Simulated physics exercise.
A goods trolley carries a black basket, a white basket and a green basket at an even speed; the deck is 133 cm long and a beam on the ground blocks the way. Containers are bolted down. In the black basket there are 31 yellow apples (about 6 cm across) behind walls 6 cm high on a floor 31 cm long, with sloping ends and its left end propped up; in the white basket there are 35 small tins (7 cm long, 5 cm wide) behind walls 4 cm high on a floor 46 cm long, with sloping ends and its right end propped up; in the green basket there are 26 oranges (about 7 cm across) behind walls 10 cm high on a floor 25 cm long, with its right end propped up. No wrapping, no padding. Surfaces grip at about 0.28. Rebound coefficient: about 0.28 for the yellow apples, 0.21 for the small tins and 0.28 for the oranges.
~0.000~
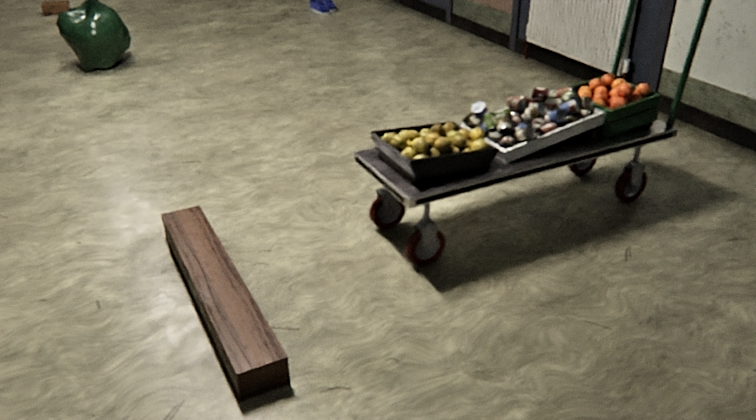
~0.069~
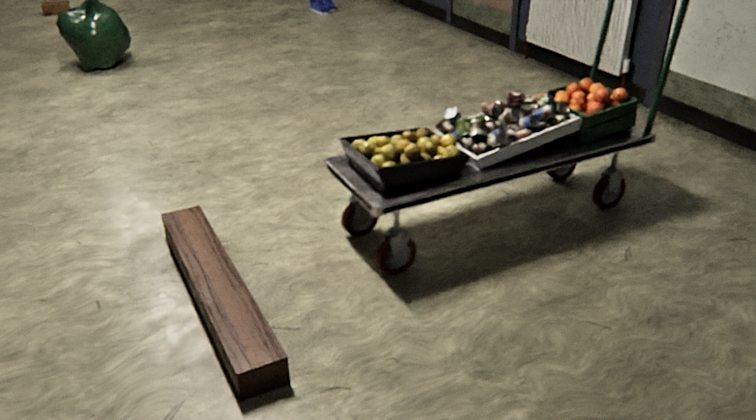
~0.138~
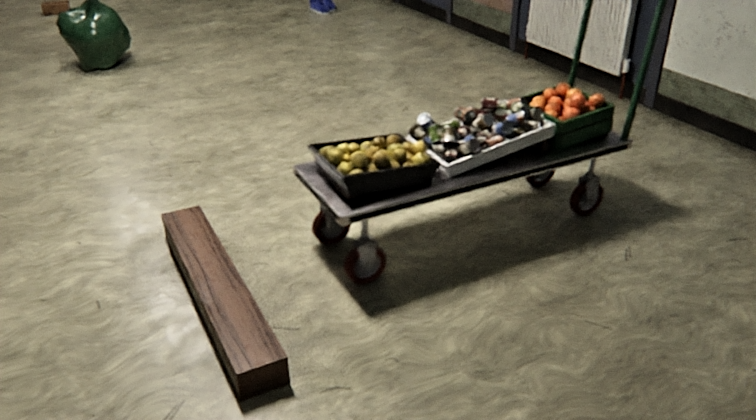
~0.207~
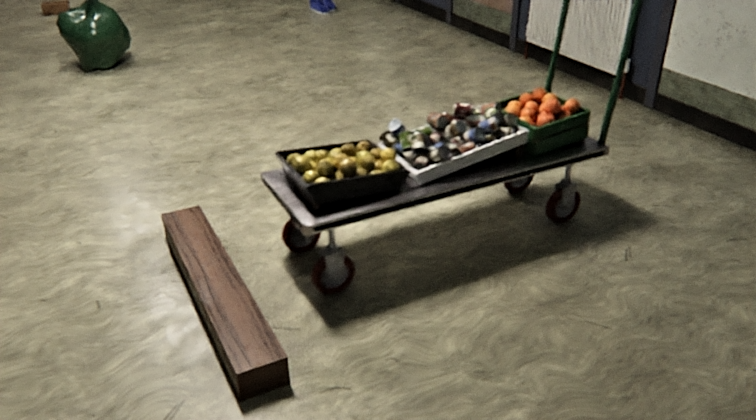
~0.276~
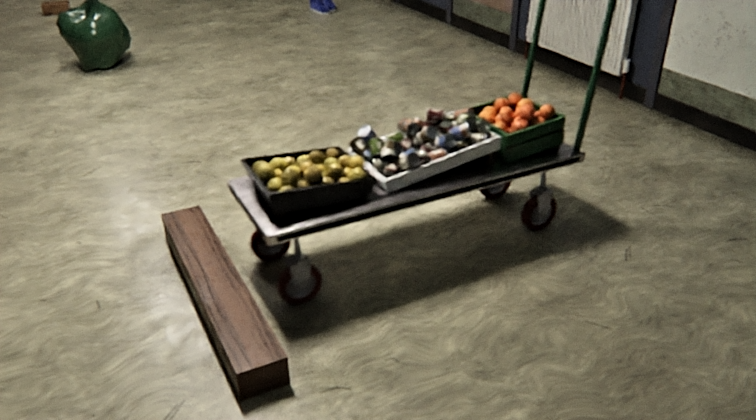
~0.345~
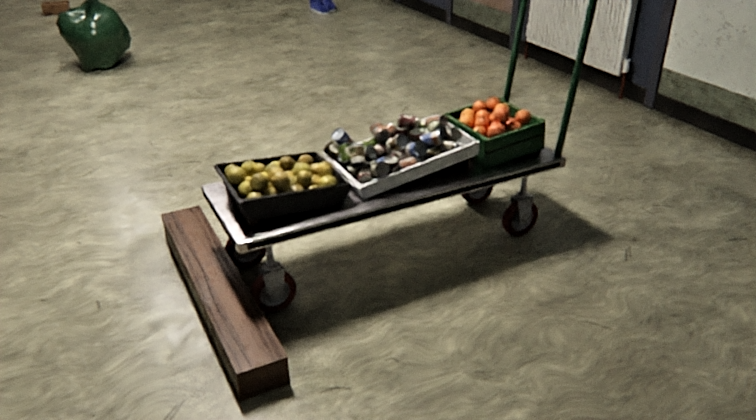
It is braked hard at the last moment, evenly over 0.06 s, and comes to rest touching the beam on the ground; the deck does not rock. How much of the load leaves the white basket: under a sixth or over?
The white basket loses more than one in six of its small tins.
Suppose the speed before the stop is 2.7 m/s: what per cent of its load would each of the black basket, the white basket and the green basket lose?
In that case black basket 30, white basket 50, green basket 10 per cent.
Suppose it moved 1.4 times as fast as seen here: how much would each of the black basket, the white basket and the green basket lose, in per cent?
Then black basket 30, white basket 50, green basket 10 per cent.
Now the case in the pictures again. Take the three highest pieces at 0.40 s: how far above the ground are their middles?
About 52 cm.
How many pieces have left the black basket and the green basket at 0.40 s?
About: Black basket 0, green basket 0.
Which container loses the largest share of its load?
The white basket.
After 0.40 s, 0 of 31 out of the black basket, 2 of 35 out of the white basket and 0 of 26 out of the green basket.
After 0.52 s, 3 of 31 out of the black basket, 7 of 35 out of the white basket and 1 of 26 out of the green basket.
After 0.75 s, 3 of 31 out of the black basket, 10 of 35 out of the white basket and 1 of 26 out of the green basket.
When it is over (at 1.25 s), 3 of 31 out of the black basket, 10 of 35 out of the white basket and 1 of 26 out of the green basket. Asked share, 10 of 35, 29 per cent.
